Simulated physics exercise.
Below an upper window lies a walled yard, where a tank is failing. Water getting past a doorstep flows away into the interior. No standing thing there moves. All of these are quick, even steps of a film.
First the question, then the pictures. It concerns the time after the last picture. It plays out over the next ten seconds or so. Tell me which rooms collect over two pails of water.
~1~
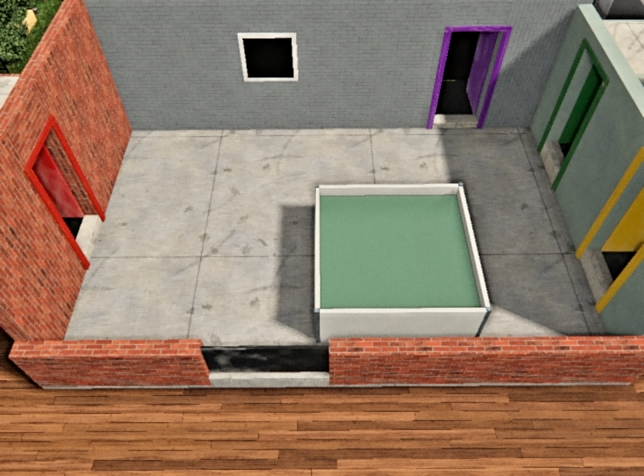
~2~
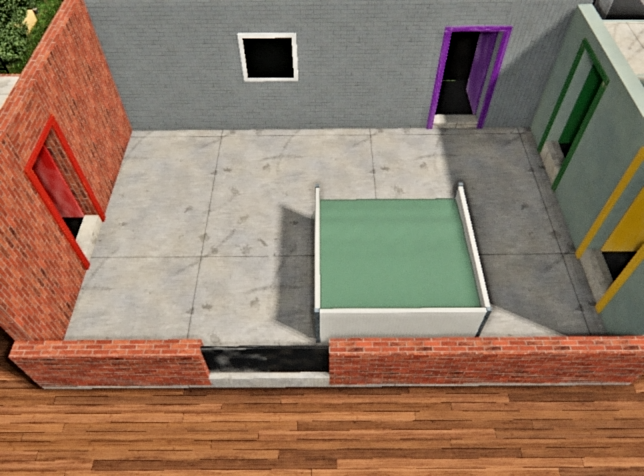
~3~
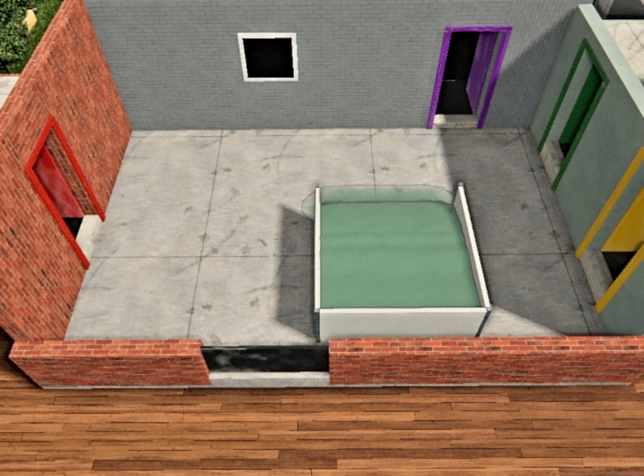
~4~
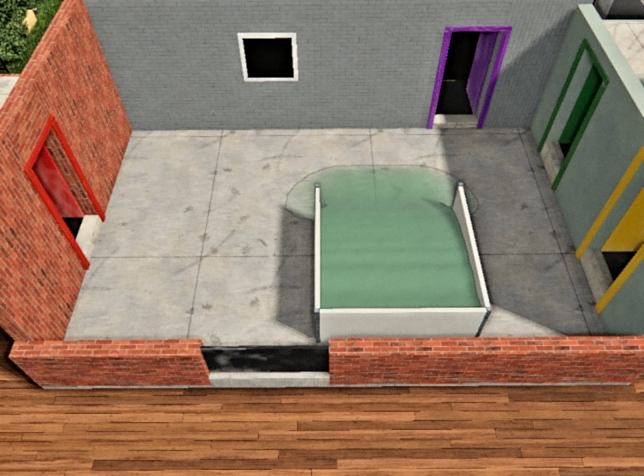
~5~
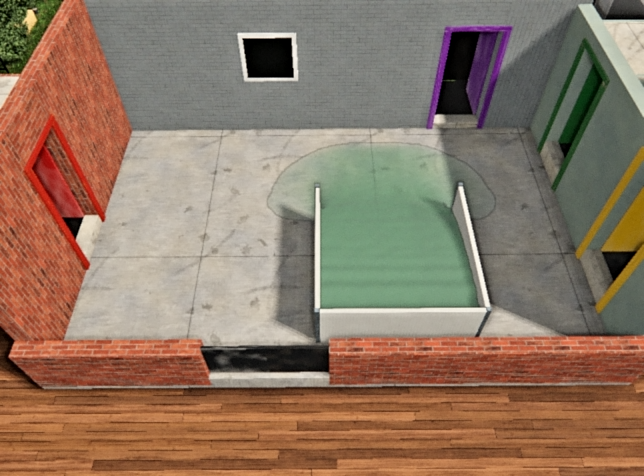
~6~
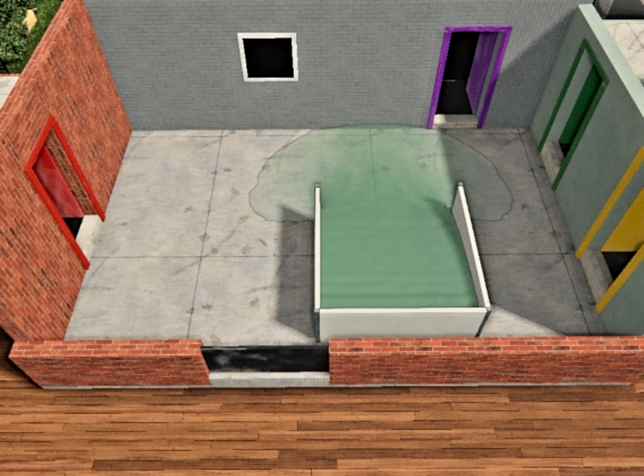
Here it is: The room behind the green door stays at two pails or less, the room behind the red door stays at two pails or less, the room behind the yellow door stays at two pails or less, the room behind the purple door collects over two pails.
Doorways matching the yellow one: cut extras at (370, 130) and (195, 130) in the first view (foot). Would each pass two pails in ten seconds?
Result, in order - first ends up higher; second ends up lower.
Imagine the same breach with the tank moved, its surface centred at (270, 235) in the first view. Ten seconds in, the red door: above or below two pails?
My take is that the red door doesn't reach it.
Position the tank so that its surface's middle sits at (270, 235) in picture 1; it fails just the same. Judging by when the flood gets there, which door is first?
The purple one, I reckon.
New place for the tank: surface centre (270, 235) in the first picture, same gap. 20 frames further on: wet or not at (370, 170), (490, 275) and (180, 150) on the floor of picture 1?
Going through them in turn: Waterlogged, still bare and waterlogged.
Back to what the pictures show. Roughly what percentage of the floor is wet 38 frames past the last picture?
90 %.
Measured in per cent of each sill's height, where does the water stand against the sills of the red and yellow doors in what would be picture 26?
I'd put it at close to 60 and 20 per cent.
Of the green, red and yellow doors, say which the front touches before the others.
My pick for first is the green-painted one.
A moment on, water covers 35 % of the floor; the green door wet at the sill, nothing in, the red door not reached, the yellow door not reached, the purple door under two buckets in.
Next, water covers 40 % of the floor; the green door wet at the sill, nothing in, the red door not reached, the yellow door not reached, the purple door far over two buckets in.
Then, water covers 70 % of the floor; the green door under two buckets in, the red door wet at the sill, nothing in, the yellow door wet at the sill, nothing in, the purple door far over two buckets in.
Later, water covers 90 % of the floor; the green door under two buckets in, the red door wet at the sill, nothing in, the yellow door wet at the sill, nothing in, the purple door far over two buckets in.
In the end, water covers 95 % of the floor; the green door under two buckets in, the red door wet at the sill, nothing in, the yellow door wet at the sill, nothing in, the purple door far over two buckets in.
